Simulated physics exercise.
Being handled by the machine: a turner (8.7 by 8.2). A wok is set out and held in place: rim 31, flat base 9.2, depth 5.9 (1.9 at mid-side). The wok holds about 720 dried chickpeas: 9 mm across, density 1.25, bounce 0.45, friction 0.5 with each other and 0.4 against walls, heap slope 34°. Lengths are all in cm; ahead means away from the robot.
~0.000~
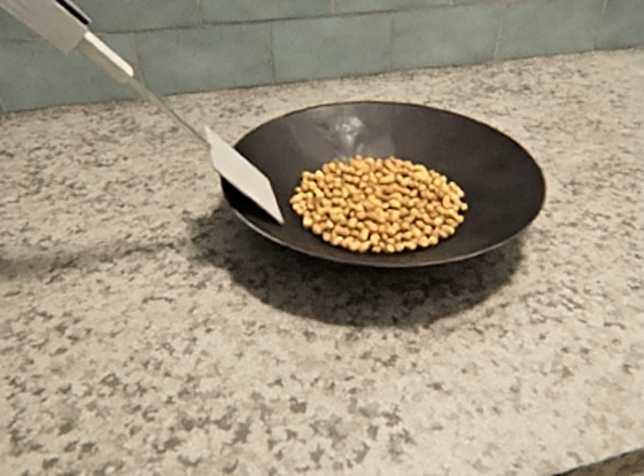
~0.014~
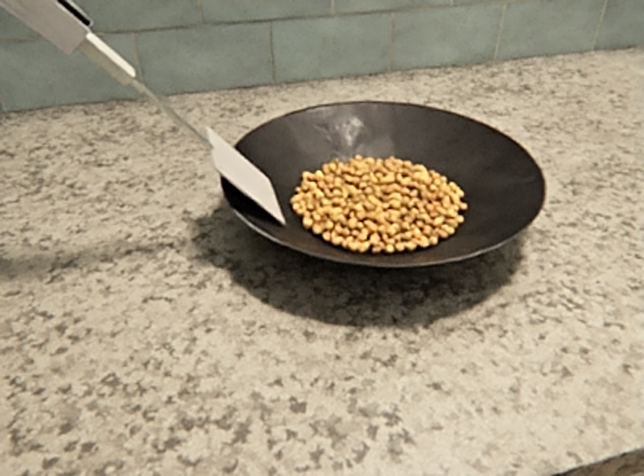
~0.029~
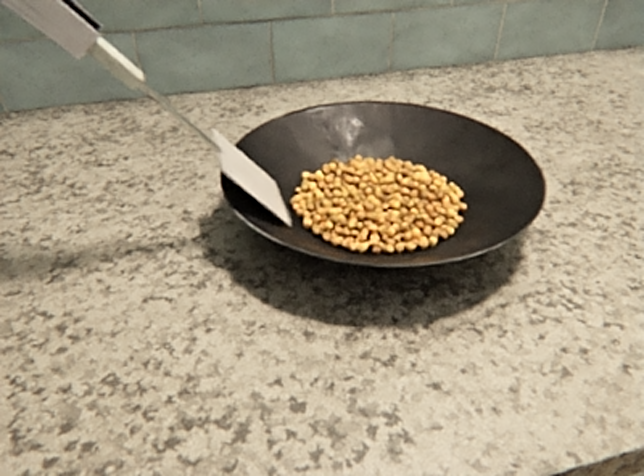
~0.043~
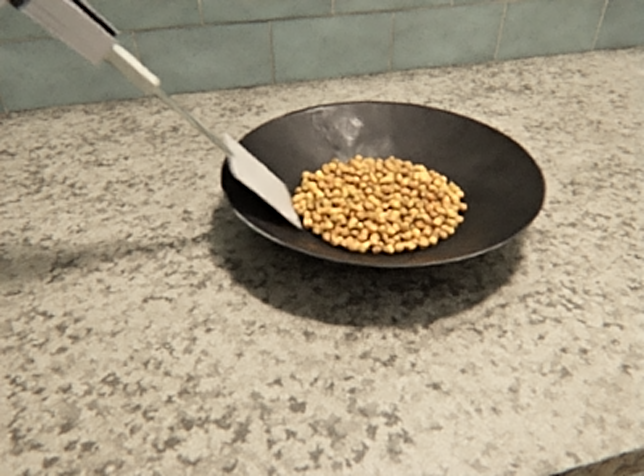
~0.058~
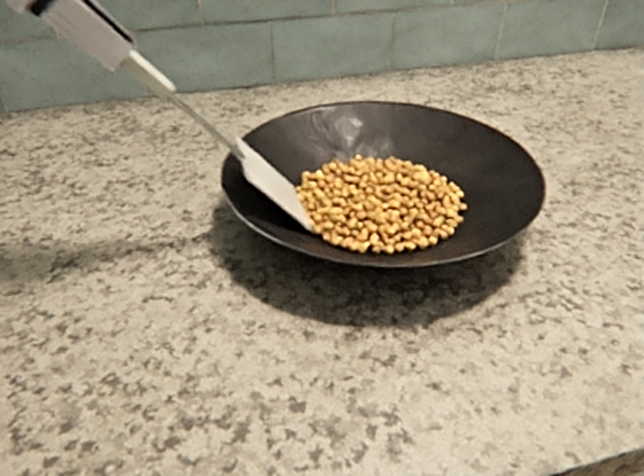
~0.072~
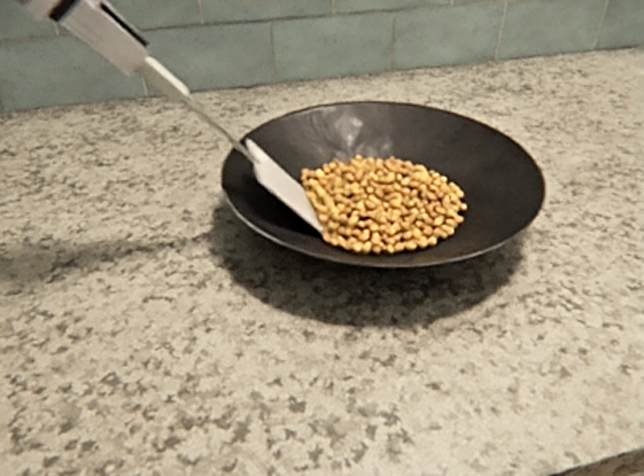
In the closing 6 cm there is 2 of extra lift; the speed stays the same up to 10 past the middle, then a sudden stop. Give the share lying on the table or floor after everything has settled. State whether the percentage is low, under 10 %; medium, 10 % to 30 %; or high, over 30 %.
The percentage is medium.
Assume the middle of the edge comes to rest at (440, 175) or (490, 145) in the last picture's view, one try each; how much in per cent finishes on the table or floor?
The two tries give near 0 and near 30 in a hundred.
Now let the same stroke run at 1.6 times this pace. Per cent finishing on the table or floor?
Something close to 40 per cent ends up on the table or floor.
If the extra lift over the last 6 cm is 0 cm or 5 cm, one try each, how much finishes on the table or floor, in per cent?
15 and 15 per cent.
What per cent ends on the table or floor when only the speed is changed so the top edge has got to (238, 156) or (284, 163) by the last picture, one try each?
Near 5 per cent in the first try and near 40 per cent in the second.
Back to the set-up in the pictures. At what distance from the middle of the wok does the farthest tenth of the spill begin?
That's near 35 cm.
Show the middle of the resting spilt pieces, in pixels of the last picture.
Near (567, 181) in the last picture.
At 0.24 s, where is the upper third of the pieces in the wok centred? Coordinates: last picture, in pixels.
Around (459, 169).
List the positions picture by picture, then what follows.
Turner top edge at (208, 145), sloping 51°; upper third of the load around (374, 194), from x 295 to 465, top at y 160; 717 in the wok, in the first picture.
Turner top edge at (210, 146), sloping 51°; upper third of the load around (374, 194), from x 295 to 465, top at y 160, in the second picture.
Turner top edge at (217, 149), sloping 51°; upper third of the load around (374, 194), from x 295 to 465, top at y 160, in the third picture.
Turner top edge at (229, 153), sloping 51°; upper third of the load around (374, 194), from x 295 to 465, top at y 160, in the fourth picture.
Turner top edge at (242, 156), sloping 51°; upper third of the load around (374, 194), from x 295 to 465, top at y 160, in the fifth picture.
Turner top edge at (254, 159), sloping 51°; upper third of the load around (375, 195), from x 300 to 465, top at y 160; 717 in the wok, in the sixth picture.
By 0.16 s, sloping 51°, highest piece 4 above the table; 717 in the wok.
By 0.24 s, sloping 51°, highest piece 6 above the table; 717 in the wok.
By 0.48 s, sloping 51°, highest piece 7 above the table; 579 in the wok, 118 on the table or floor, 20 on the blade or in flight.
By 1.53 s, sloping 51°, highest piece 5 above the table; 576 in the wok, 141 on the table or floor.
Final count, 576 in the wok, 141 on the table or floor. That is 20 % on the table or floor.
